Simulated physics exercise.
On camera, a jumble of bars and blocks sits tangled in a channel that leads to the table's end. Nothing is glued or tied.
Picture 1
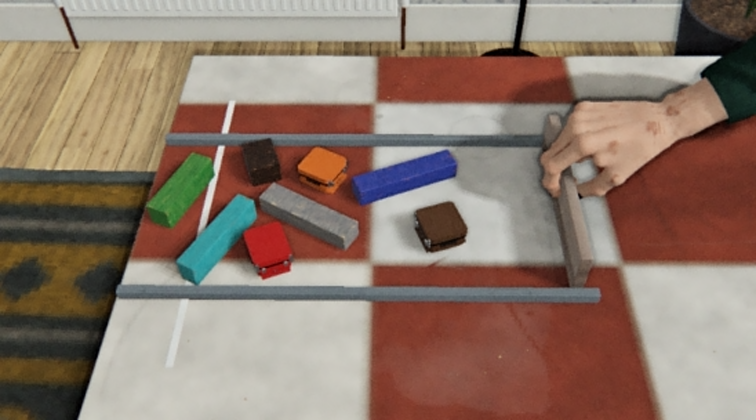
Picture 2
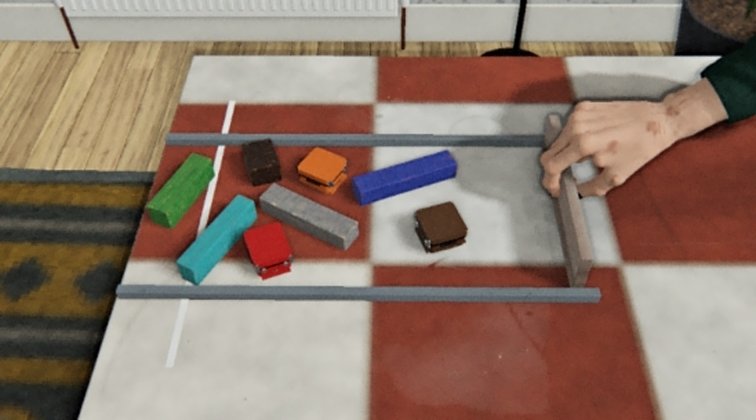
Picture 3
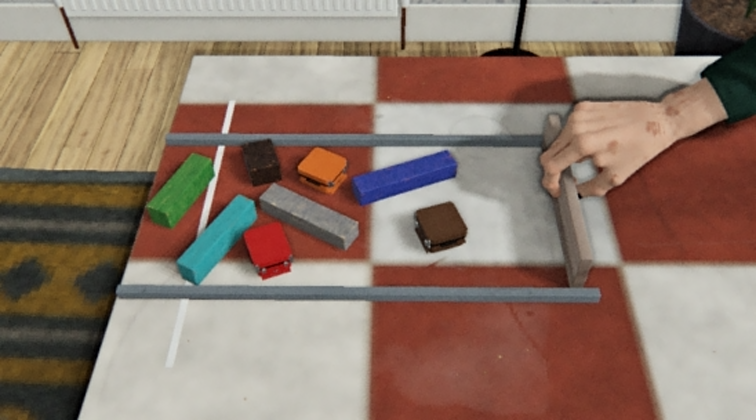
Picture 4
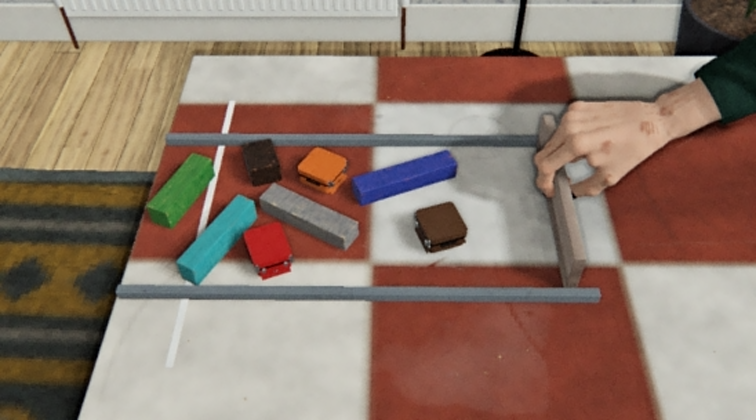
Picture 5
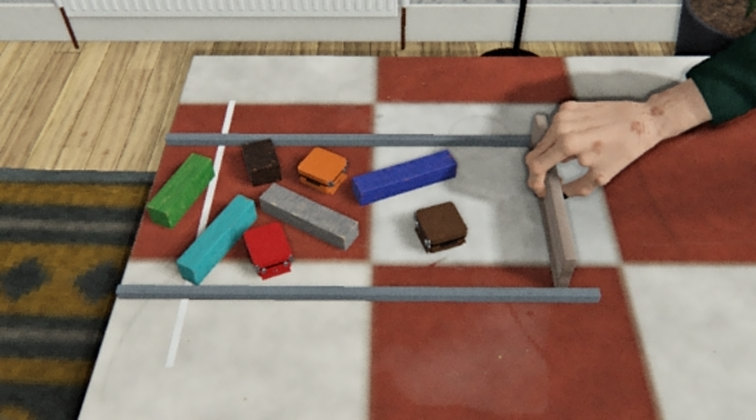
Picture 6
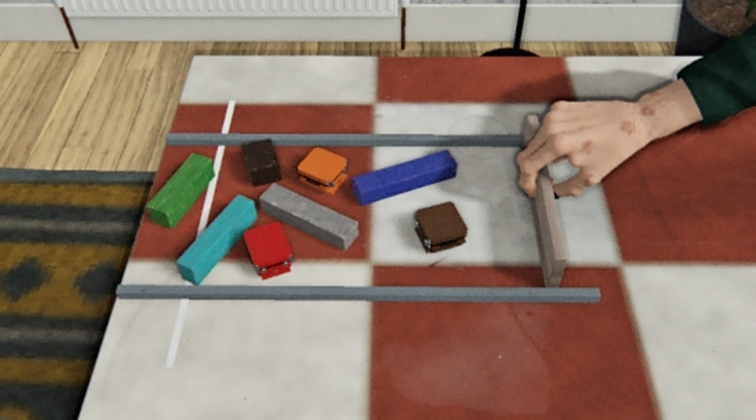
A hand in a dark green sleeve grips an upright board at the right of a red-and-white checked table, seen from above by a still camera. Between two grey rails lie green, turquoise, grey and blue bars among black, orange, red and brown blocks, with a white line crossing at left. The hand holds still, then slides the board slightly left, while the pieces stay unmoved.
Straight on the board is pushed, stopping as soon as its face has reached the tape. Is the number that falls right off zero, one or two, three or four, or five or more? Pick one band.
It is three or four.
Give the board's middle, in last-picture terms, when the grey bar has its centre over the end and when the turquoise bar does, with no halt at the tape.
I'd put it close to (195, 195), and close to (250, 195) for the other one.
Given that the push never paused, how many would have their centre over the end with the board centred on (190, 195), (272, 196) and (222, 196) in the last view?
Respectively, 6, 0 and 2.
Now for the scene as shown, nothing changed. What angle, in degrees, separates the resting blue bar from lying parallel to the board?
It measures close to 25 degrees.
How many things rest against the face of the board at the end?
That comes to 2.
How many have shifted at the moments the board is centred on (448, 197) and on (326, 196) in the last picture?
Counts: 2, 7.
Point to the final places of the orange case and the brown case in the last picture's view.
About (166, 154), and the other about (181, 221).
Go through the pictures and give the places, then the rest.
The first frame shows green bar (182, 190); turquoise bar (219, 239); black block (262, 162); board (564, 197); tape (206, 212).
The second frame shows turquoise bar (219, 239); brown case (441, 229).
The third frame shows black block (262, 163); blue bar (405, 178).
The fourth frame shows green bar (182, 190); red case (269, 251).
The fifth frame shows turquoise bar (219, 239); orange case (323, 172).
The sixth frame shows green bar (182, 190); turquoise bar (219, 239); black block (262, 163); board (541, 197); tape (206, 212).
Soon after, none off yet; green bar at rest near (182, 190); turquoise bar at rest near (219, 239); black block at rest near (262, 163).
At rest, the number that fall off is three or four; fallen, red case, black block, turquoise bar and green bar.
